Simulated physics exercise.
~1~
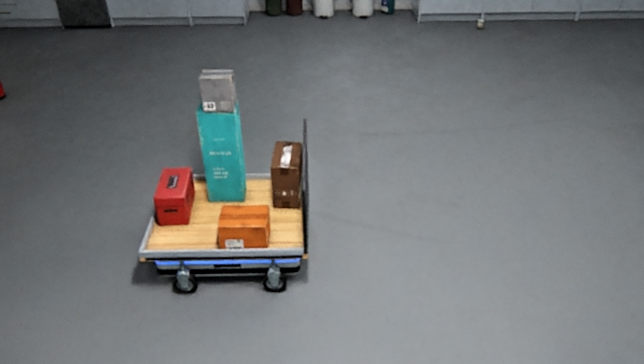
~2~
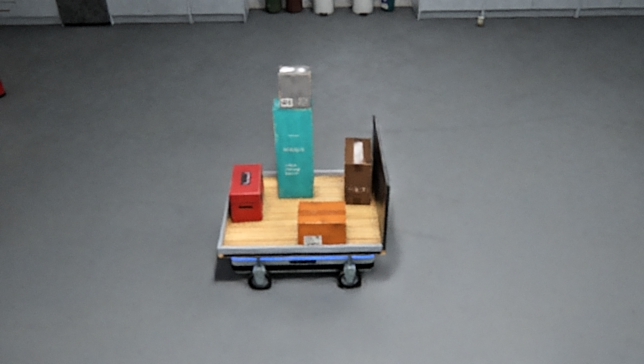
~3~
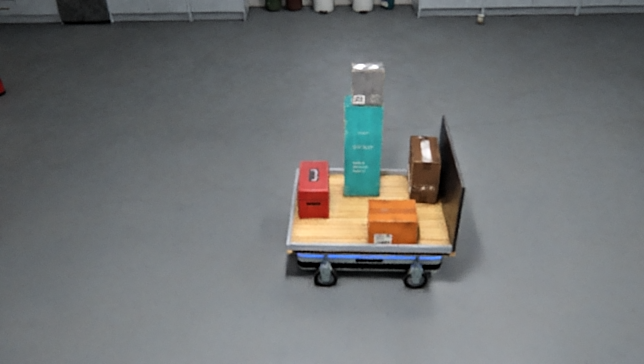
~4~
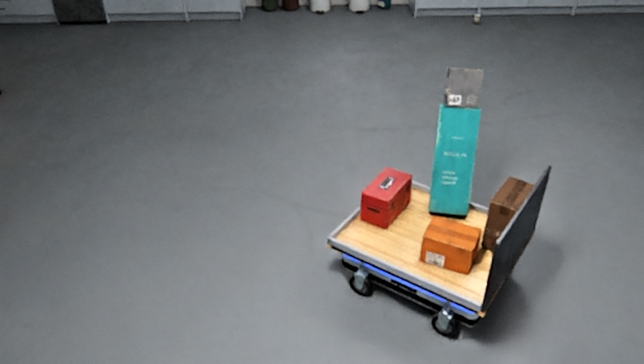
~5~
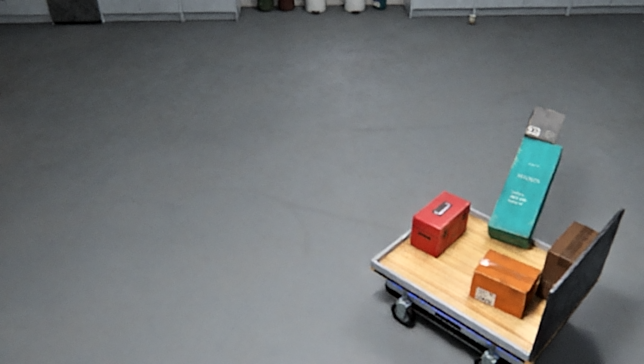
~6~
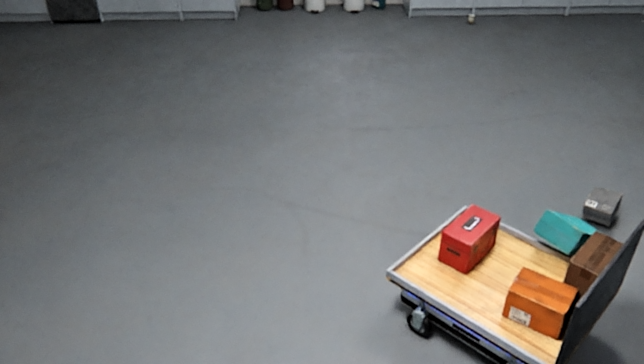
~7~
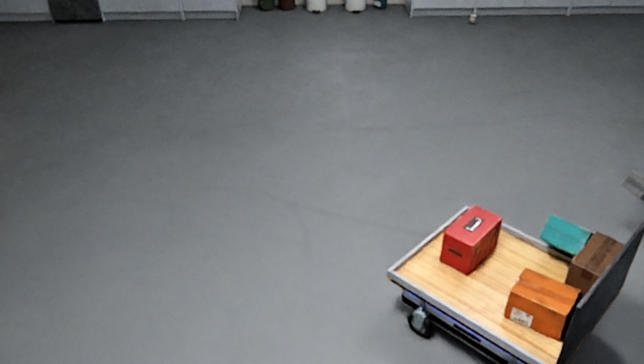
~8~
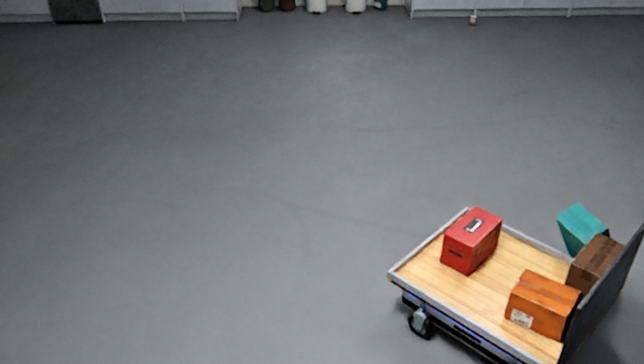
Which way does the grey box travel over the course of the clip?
The grey box moves to the right, first riding along with the cart and then continuing that way after it falls off.
